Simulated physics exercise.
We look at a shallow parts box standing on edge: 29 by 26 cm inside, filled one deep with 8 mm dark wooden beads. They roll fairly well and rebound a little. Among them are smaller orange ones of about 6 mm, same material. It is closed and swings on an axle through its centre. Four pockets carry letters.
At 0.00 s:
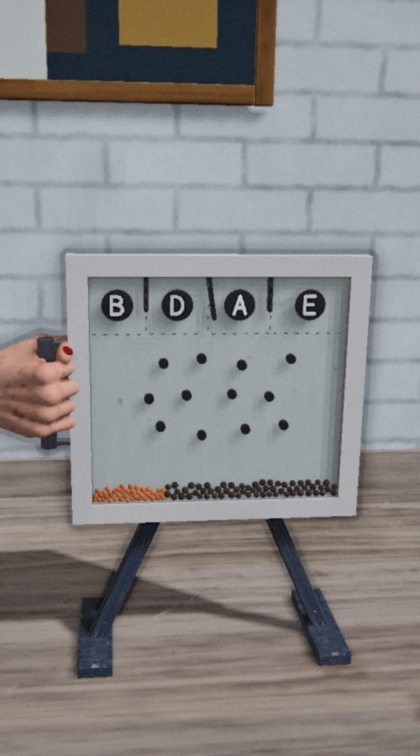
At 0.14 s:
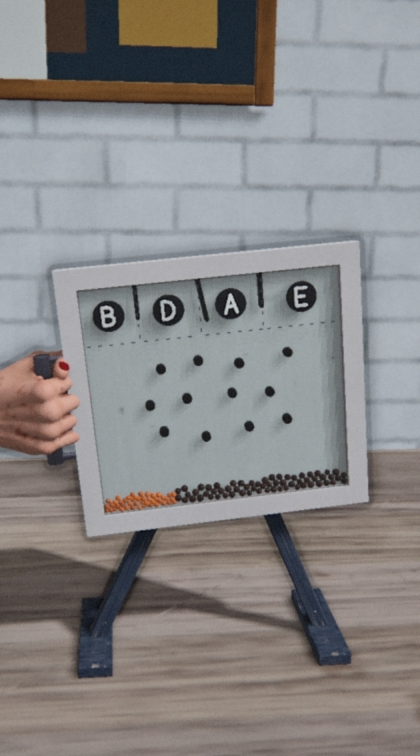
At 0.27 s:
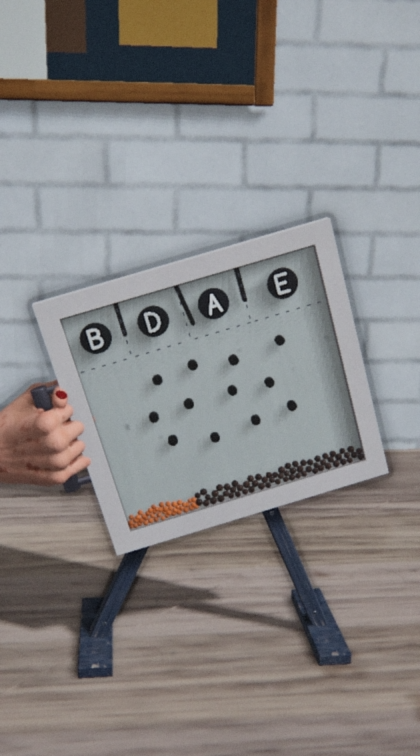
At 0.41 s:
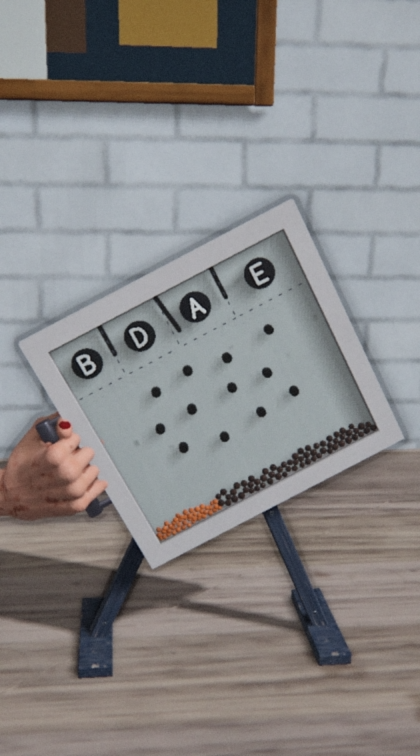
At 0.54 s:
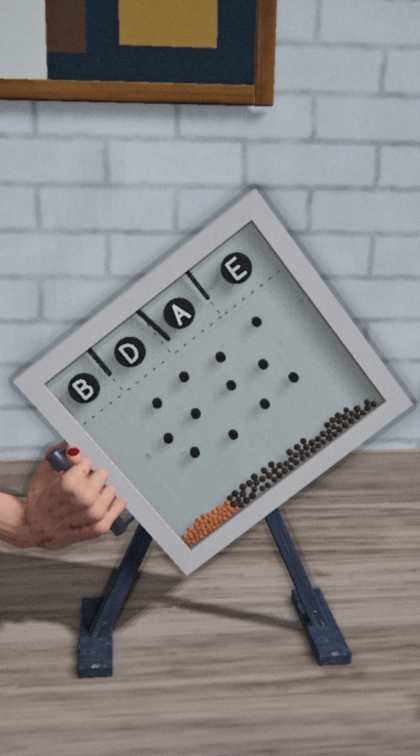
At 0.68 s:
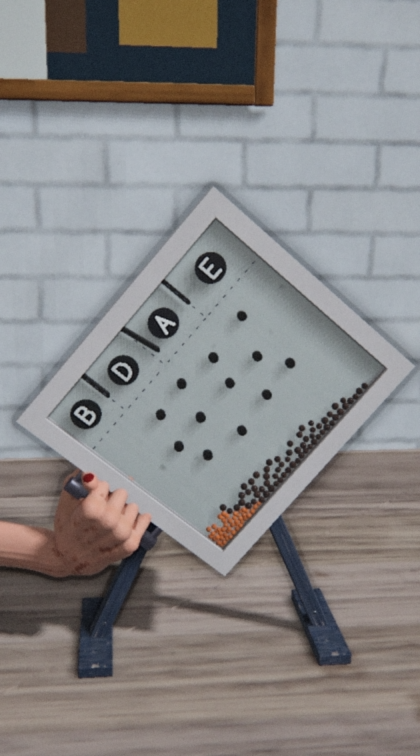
A framed box of dark and orange beads turns steadily anticlockwise, guided by a hand.
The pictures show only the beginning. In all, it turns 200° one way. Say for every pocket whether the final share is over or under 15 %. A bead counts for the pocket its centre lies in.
Pocket A under, pocket B over, pocket D over, pocket E under 15 %.
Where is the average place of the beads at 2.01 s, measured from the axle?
About 9 cm right and 11 cm below.
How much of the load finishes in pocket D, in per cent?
Roughly 45 per cent.
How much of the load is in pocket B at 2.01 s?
About 55 per cent.
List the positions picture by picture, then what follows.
Level; about 110 beads; load centre (201, 492); top bead (263, 483); A (240, 305), B (117, 306), D (177, 305), E (310, 305), in the first frame.
Turned 6° anticlockwise; load centre (212, 492); top bead (336, 472); 12 fixed pegs, one at (164, 432), in the second frame.
Turned 16° anticlockwise; load centre (231, 491); top bead (351, 449); wall ends (125, 334), (193, 323), (244, 299), in the third frame.
Turned 28° anticlockwise; load centre (250, 486); top bead (368, 425), in the fourth frame.
Turned 39° anticlockwise; load centre (261, 483); top bead (367, 402), in the fifth frame.
Turned 50° anticlockwise; load centre (266, 485); top bead (365, 386); A (163, 323), B (86, 414), D (123, 370), E (211, 268), in the sixth frame.
After 1.34 s, it stands 104° anticlockwise; the beads' middle is 11 cm right of and 10 cm below the centre; nothing in the marked areas.
After 2.01 s, it stands 159° anticlockwise; the beads' middle is 9 cm right of and 11 cm below the centre; B 55 %.
After 2.58 s, it has come round 200° anticlockwise; the beads' middle is 12 cm right of and 6 cm below the centre; B 60 %, D 30 %.
All still by 3.6 s, it has come round 200° anticlockwise; A 0 %, B 55 %, D 45 %, E 0 %.
